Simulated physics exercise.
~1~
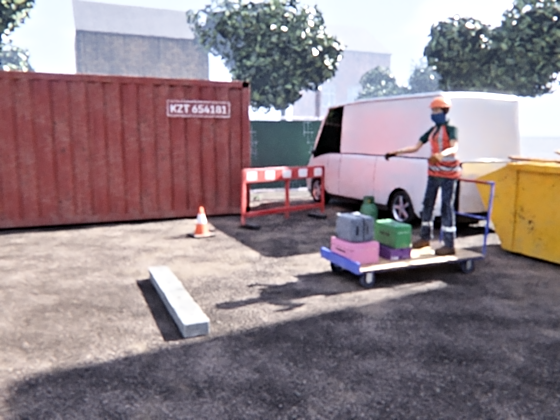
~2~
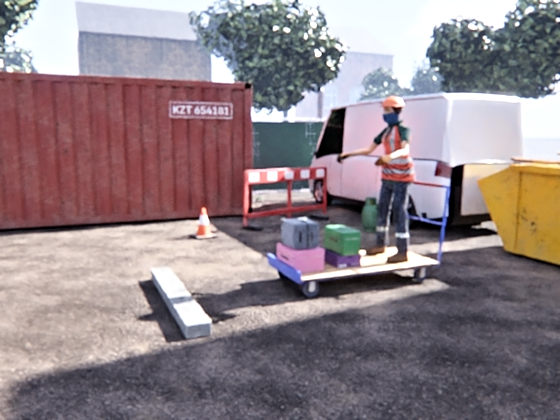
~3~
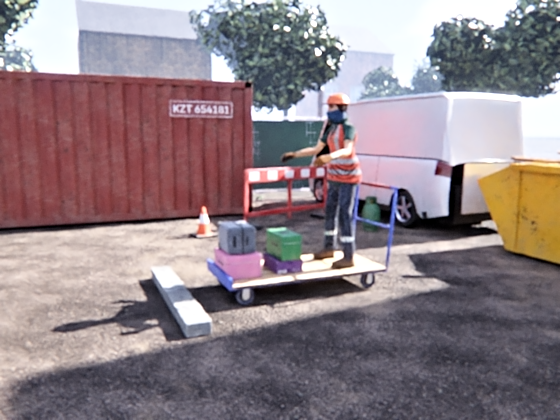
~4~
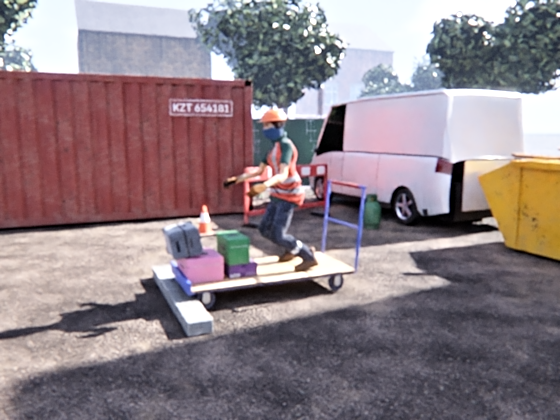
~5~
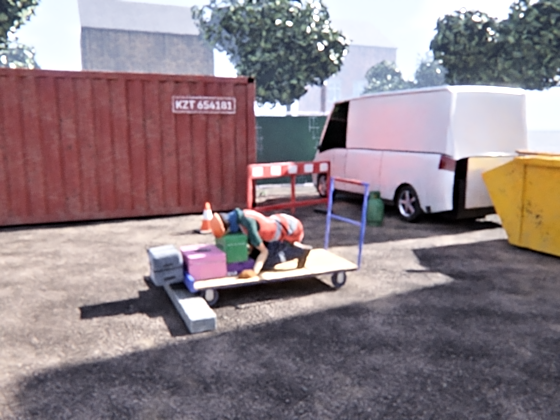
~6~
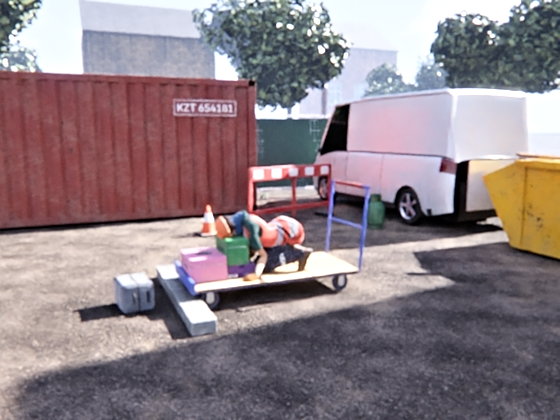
A worker riding a trolley falls forward as it stops at a kerb, and a grey case tumbles off.
